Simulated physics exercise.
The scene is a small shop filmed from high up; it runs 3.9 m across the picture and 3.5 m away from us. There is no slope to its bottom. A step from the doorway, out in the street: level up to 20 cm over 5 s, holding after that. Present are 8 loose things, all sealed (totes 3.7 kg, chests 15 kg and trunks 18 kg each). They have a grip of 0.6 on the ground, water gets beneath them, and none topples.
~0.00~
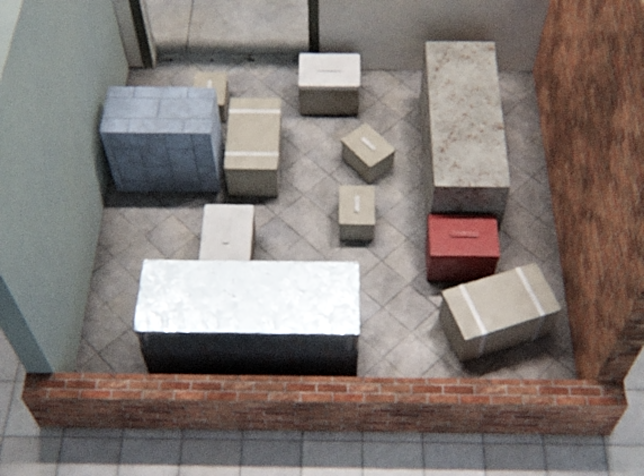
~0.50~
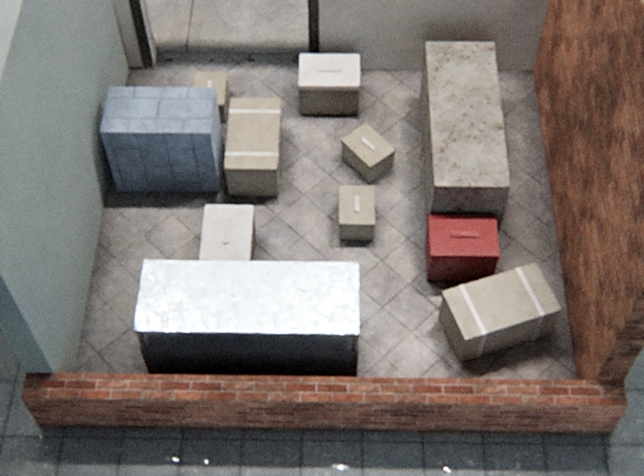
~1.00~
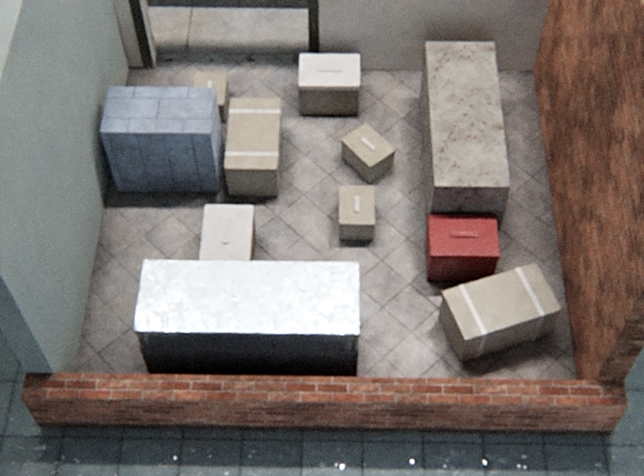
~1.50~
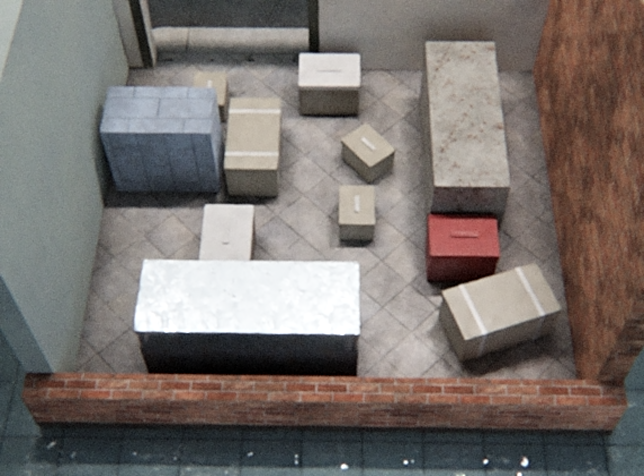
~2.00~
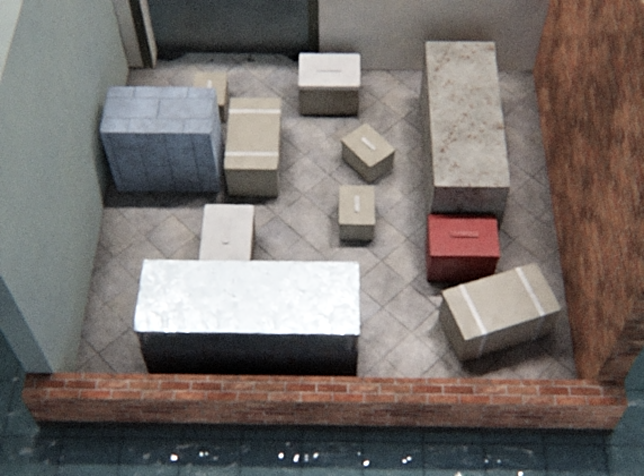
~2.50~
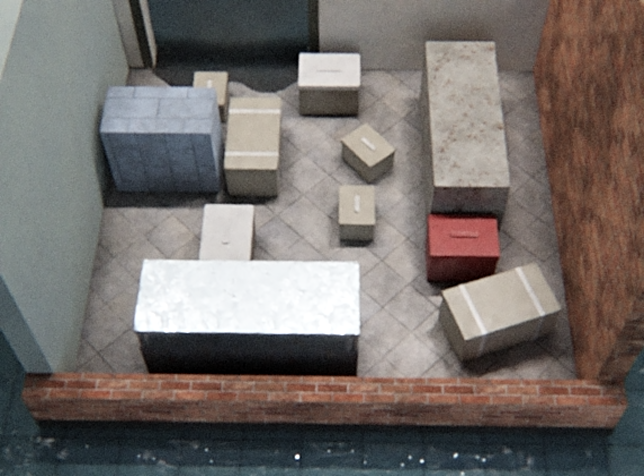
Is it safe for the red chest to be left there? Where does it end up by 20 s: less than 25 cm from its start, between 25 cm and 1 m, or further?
Shifts a bit.
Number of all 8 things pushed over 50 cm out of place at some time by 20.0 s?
The total is 7.
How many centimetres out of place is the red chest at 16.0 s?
Roughly 50 cm.
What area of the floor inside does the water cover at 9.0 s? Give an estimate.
At that time the wet patch spans about 11.0 m2.
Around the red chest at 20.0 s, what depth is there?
I'd say around 21 cm.
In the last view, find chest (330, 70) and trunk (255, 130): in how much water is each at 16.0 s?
Depths: Near 13 cm, then near 20 cm.
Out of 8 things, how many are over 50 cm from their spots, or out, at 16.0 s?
I make it 7.
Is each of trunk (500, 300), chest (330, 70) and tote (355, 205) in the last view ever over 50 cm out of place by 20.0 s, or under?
Going one by one, I get within, above and above.
After 4.0 s the red chest is near (464, 235), 0.0 m from its start, aground; 1 afloat.
After 9.0 s the red chest is near (533, 246), 0.6 m from its start, aground; 7 afloat.
After 16.0 s the red chest is near (531, 215), 0.5 m from its start, afloat; 8 afloat.
After 20.0 s the red chest is near (531, 214), 0.5 m from its start, afloat; 8 afloat.
